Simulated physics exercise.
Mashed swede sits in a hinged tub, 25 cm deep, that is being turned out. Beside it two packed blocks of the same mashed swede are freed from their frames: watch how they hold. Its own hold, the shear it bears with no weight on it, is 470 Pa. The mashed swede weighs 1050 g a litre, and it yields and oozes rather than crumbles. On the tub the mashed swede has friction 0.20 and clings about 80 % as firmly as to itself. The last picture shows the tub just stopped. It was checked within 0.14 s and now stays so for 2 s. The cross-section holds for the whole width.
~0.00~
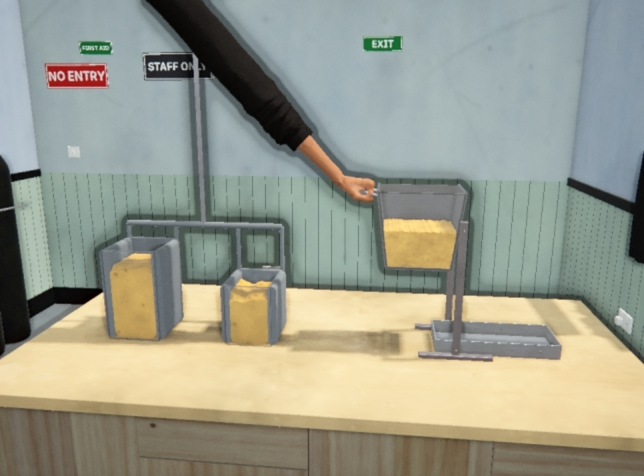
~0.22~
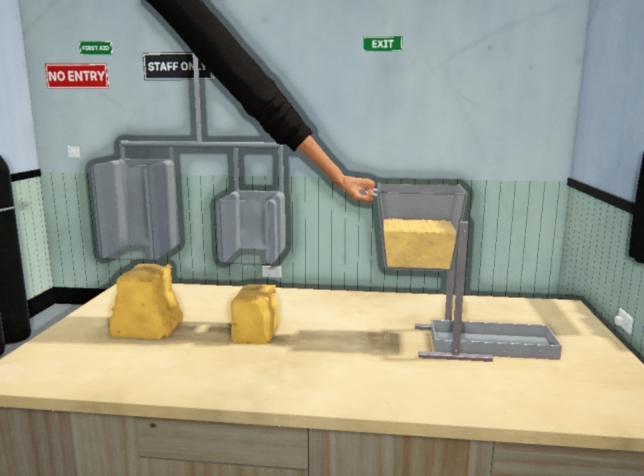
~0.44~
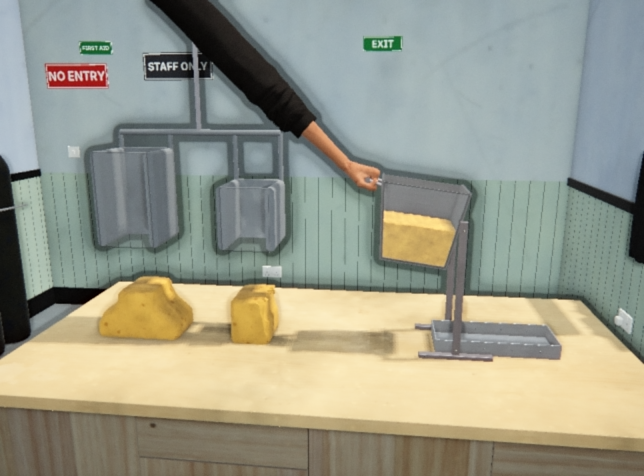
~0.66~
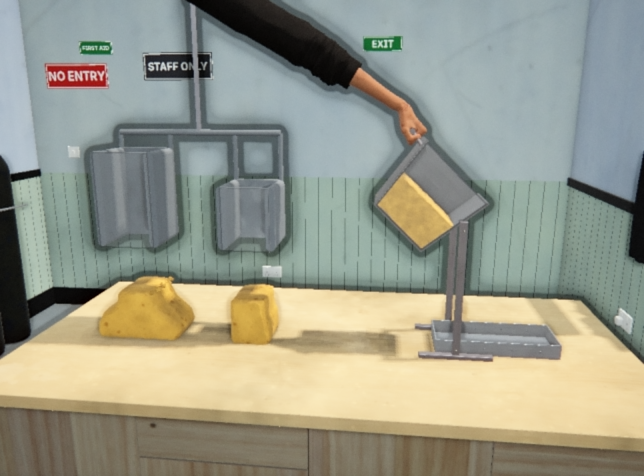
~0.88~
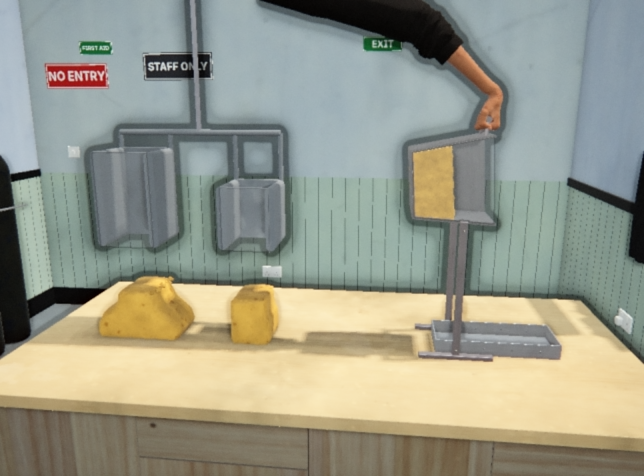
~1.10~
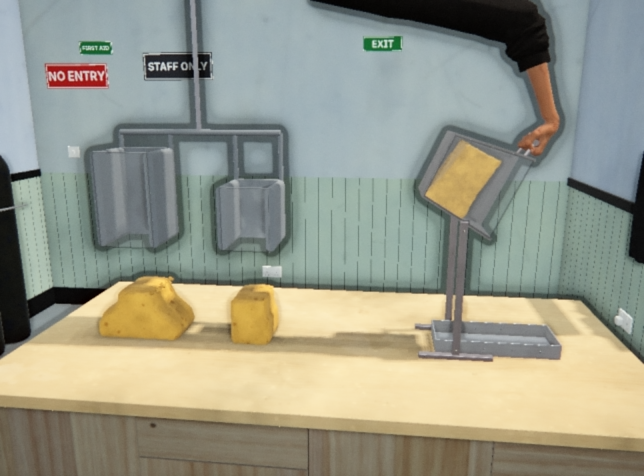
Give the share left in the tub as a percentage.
Expect roughly 0 %.
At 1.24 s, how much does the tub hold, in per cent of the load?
Some 90 per cent.
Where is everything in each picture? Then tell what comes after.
In the first picture, handle-side rim at (380, 192), tilt 0 degrees; crest of the mashed swede at (447, 232); block heights 27 cm, 17 cm (left to right).
In the second picture, handle-side rim at (380, 192), tilt 0 degrees; crest of the mashed swede at (447, 232); block heights 23 cm, 17 cm (left to right).
In the third picture, handle-side rim at (385, 181), tilt 7 degrees; crest of the mashed swede at (388, 222); block heights 18 cm, 17 cm (left to right).
In the fourth picture, handle-side rim at (428, 142), tilt 44 degrees; crest of the mashed swede at (404, 177); block heights 18 cm, 16 cm (left to right).
In the fifth picture, handle-side rim at (495, 138), tilt 86 degrees; crest of the mashed swede at (451, 148); block heights 18 cm, 16 cm (left to right).
In the sixth picture, handle-side rim at (534, 162), tilt 114 degrees; crest of the mashed swede at (470, 145); block heights 18 cm, 16 cm (left to right).
After 1.24 s, the tub is at 115 degrees and holds 92 %.
After 1.41 s, the tub is at 115 degrees and holds 9 %.
After 1.58 s, the tub is at 115 degrees and holds 0 %.
After 1.75 s, the tub is at 115 degrees and holds 0 %.
After 3.10 s, the tub is at 115 degrees and holds 0 %.
